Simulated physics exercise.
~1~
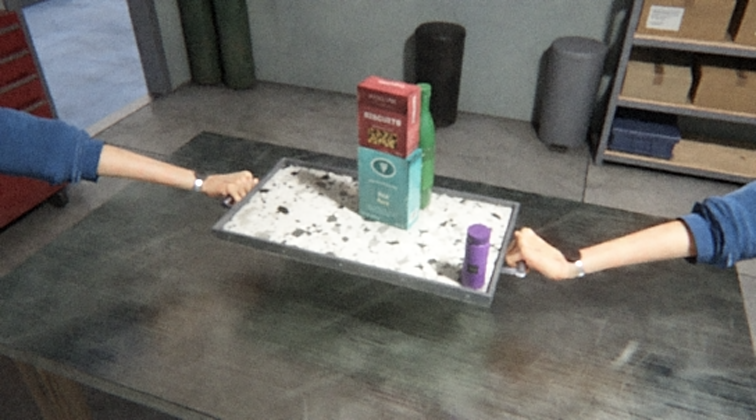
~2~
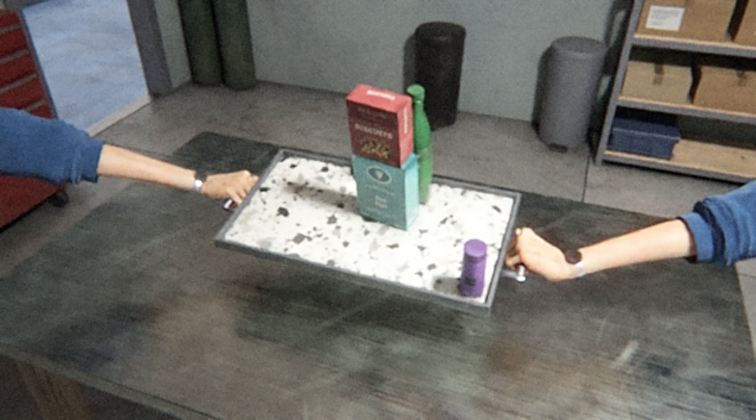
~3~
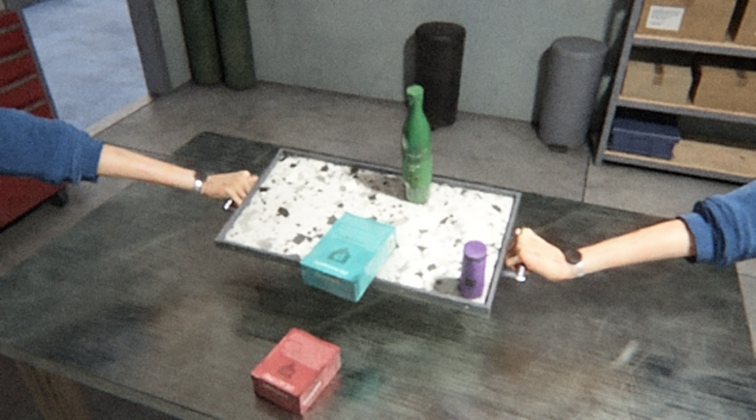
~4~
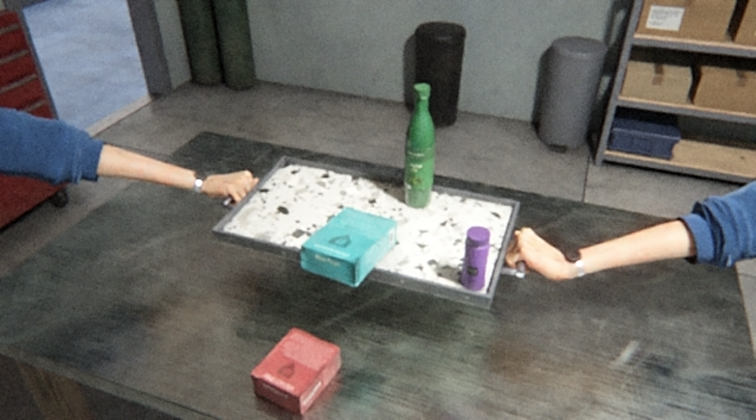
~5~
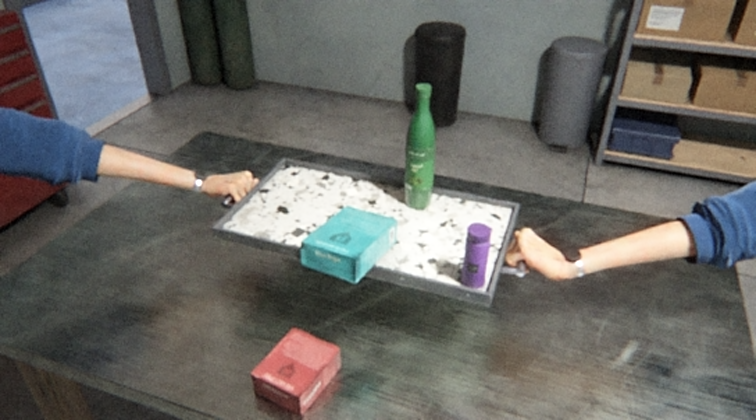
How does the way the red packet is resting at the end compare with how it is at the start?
At the start the red packet is upright on top of the turquoise packet, and at the end it lies on its side on the table in front of the tray.
